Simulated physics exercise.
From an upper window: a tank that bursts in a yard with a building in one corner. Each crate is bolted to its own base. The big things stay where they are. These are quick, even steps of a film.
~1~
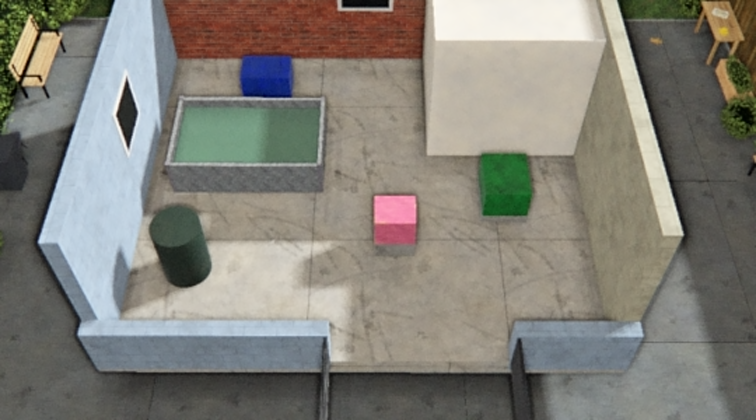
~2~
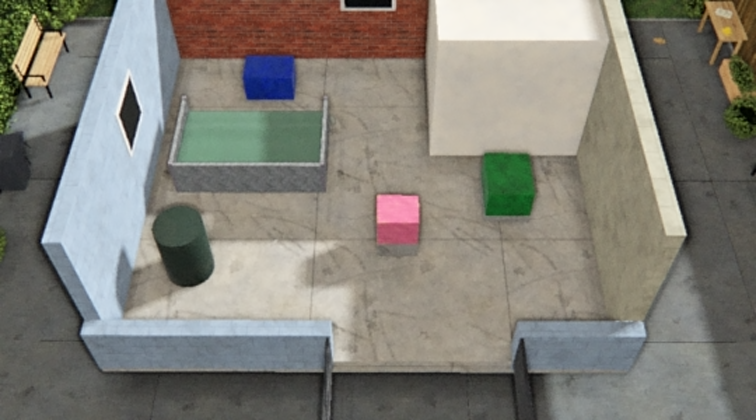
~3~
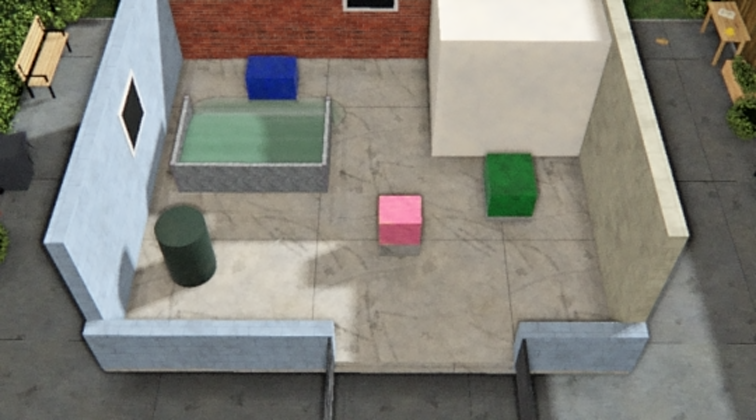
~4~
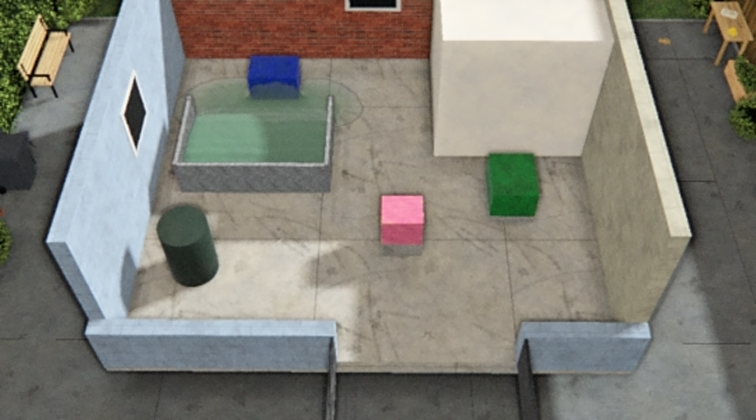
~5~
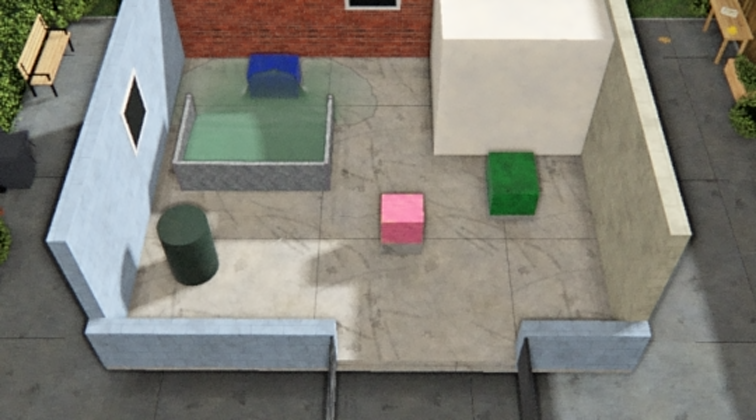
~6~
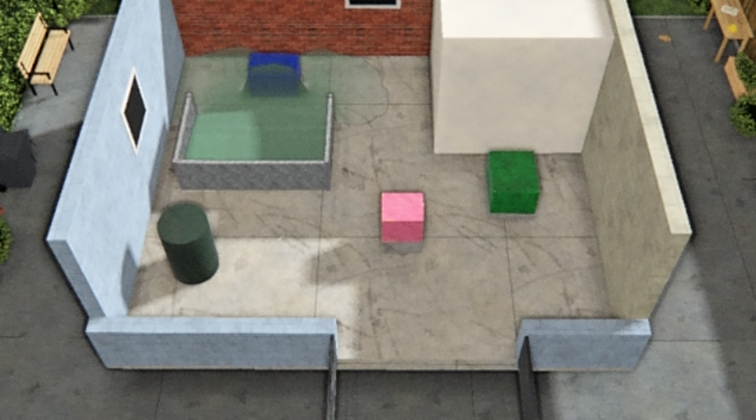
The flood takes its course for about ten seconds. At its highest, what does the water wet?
The blue crate gets wet; the green crate stays dry; the pink crate stays dry.
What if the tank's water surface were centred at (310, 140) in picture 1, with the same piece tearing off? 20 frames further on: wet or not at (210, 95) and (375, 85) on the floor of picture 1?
In that order: Awash, wet.
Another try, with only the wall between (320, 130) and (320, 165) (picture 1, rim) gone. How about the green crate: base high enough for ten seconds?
Green crate gets wet.
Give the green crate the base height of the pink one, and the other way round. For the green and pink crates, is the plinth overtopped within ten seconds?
One by one: The green one is safe, the pink one ends up wet.
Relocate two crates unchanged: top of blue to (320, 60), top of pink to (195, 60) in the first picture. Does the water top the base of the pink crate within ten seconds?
The pink one gets wet.
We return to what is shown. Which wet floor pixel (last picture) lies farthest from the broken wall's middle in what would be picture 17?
Near (428, 60).
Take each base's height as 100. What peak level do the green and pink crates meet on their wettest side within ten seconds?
Near 40 and 70 in a hundred.
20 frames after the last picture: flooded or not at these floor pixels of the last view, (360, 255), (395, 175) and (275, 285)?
As listed: Free of water, under water, not flooded.
A moment on, water covers 20 % of the floor; the blue crate water round its plinth, the green crate not reached, the pink crate not reached.
Next, water covers 25 % of the floor; the blue crate water round its plinth, the green crate not reached, the pink crate not reached.
Then, water covers 40 % of the floor; the blue crate water round its plinth, the green crate not reached, the pink crate water round its plinth.
Later, water covers 75 % of the floor; the blue crate water round its plinth, the green crate water round its plinth, the pink crate water round its plinth.
In the end, water covers 90 % of the floor; the blue crate was topped, the green crate stayed above the water, the pink crate stayed above the water.
